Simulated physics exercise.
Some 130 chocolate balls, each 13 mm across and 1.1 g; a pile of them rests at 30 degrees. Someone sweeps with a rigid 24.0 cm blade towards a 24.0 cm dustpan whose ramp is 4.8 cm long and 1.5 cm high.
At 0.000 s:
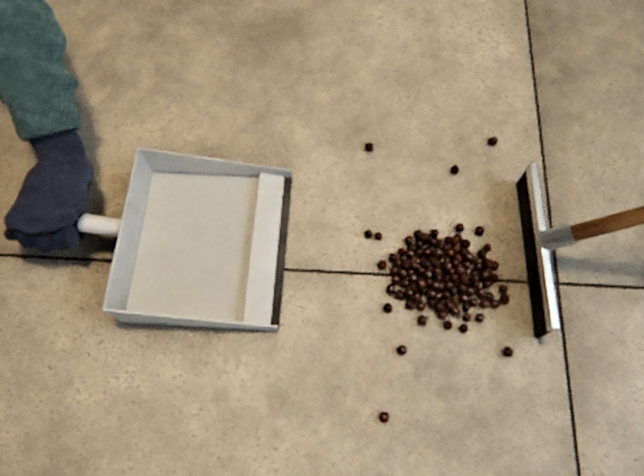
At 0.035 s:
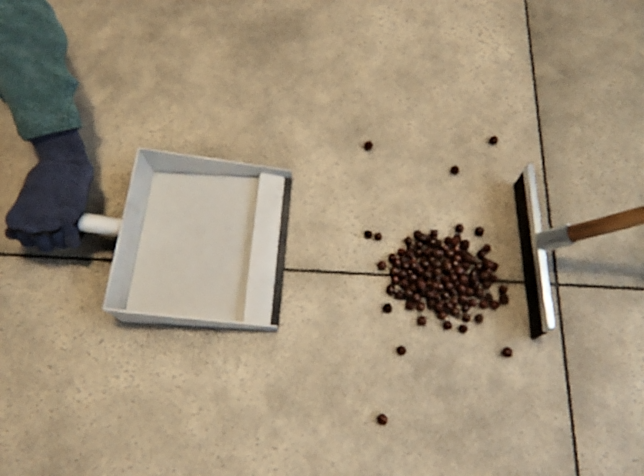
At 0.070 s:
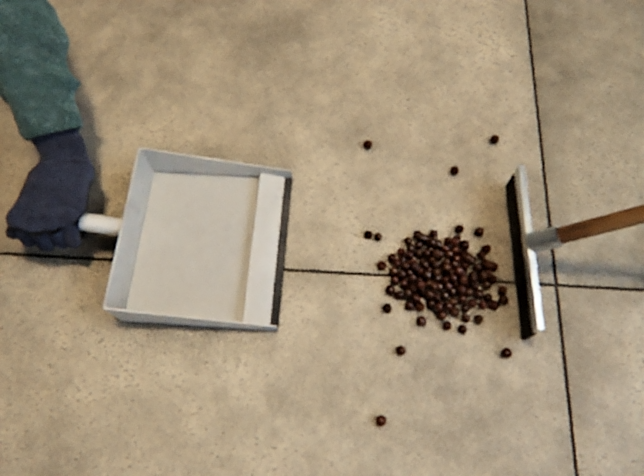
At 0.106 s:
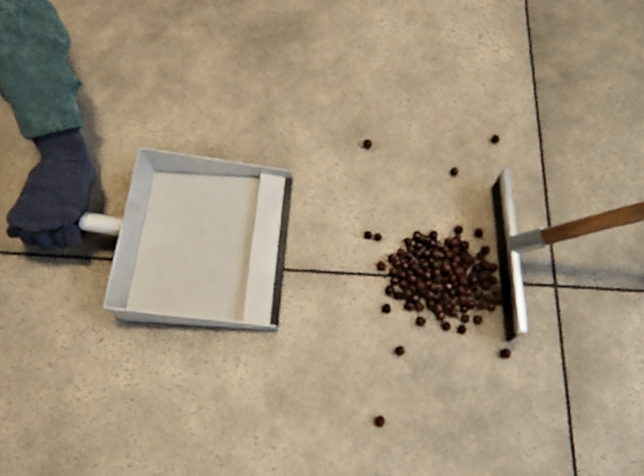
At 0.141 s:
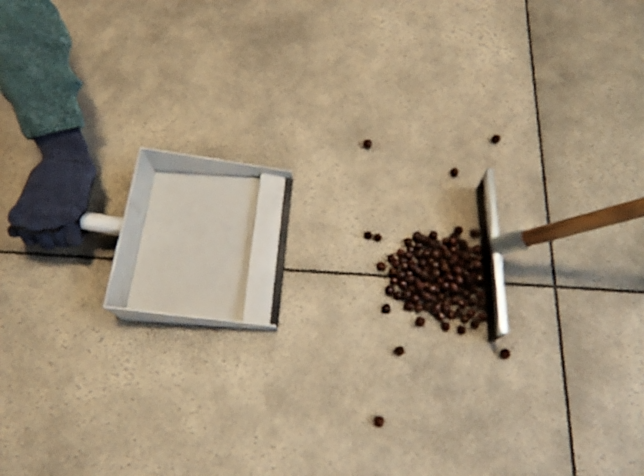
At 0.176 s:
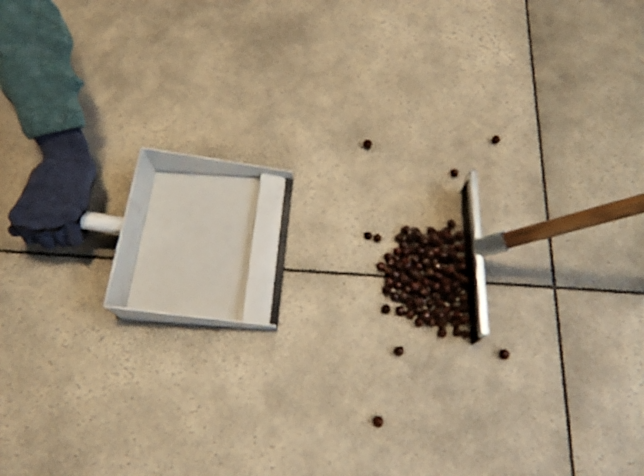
A pile of dark brown chocolate balls sits on a beige-grey floor crossed by thin dark seams, seen from directly above by a still camera. A gloved hand in a teal sleeve holds a pale grey dustpan at left, while a wooden-handled blade stands at right and a few balls lie scattered. The blade slides left, meets the pile and pushes its right side inward, while the dustpan stays put.
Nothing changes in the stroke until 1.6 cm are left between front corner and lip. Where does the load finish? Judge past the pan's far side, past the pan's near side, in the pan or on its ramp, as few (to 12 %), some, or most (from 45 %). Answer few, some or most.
Far side few, near side some, pan most.
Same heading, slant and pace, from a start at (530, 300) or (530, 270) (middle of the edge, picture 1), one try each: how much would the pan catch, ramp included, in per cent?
Some 35 and 45 per cent.
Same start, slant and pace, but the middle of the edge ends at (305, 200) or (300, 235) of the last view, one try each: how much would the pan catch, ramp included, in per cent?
About 30 and 45 per cent.
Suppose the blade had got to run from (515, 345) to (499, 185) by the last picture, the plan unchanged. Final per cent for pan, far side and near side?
Pan 20, far 0, near 35.
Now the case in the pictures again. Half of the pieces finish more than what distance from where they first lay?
Roughly 28 cm.
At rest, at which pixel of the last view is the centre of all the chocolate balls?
At about (270, 268).
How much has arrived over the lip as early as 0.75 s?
Some 55 per cent.
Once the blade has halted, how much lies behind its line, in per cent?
Roughly 10 per cent.
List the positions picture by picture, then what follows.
The first frame shows blade from (552, 327) to (531, 169), moved 0.0 cm, 0 of the pieces shifted so far; middle of the pieces at (440, 268); pan at (199, 246).
The second frame shows blade from (548, 328) to (527, 170), moved 0.4 cm, 1 of the pieces shifted so far; middle of the pieces at (439, 269).
The third frame shows blade from (537, 329) to (519, 171), moved 1.7 cm, 3 of the pieces shifted so far; middle of the pieces at (439, 269).
The fourth frame shows blade from (520, 331) to (504, 173), moved 3.8 cm, 5 of the pieces shifted so far; middle of the pieces at (438, 270).
The fifth frame shows blade from (501, 332) to (488, 175), moved 6.2 cm, 50 of the pieces shifted so far; middle of the pieces at (438, 270).
The sixth frame shows blade from (483, 333) to (471, 176), moved 8.5 cm, 118 of the pieces shifted so far; middle of the pieces at (430, 273); pan at (200, 245). Its pace works out near 0.68 m/s, heading 7 degrees towards the viewer's side.
Then, at 0.37 s, middle of the blade 14 cm from the lip; 0 % over the lip, far side 0 %, near side 15 %.
Then, at 0.49 s, middle of the blade 6 cm from the lip; 0 % over the lip, far side 5 %, near side 20 %.
Then, at 0.75 s, middle of the blade 2 cm from the lip; 55 % over the lip, far side 5 %, near side 20 %.
By 1.5 s all is still; far side 5 %, near side 20 %, pan 50 %, in front of the lip or behind the blade 25 %.
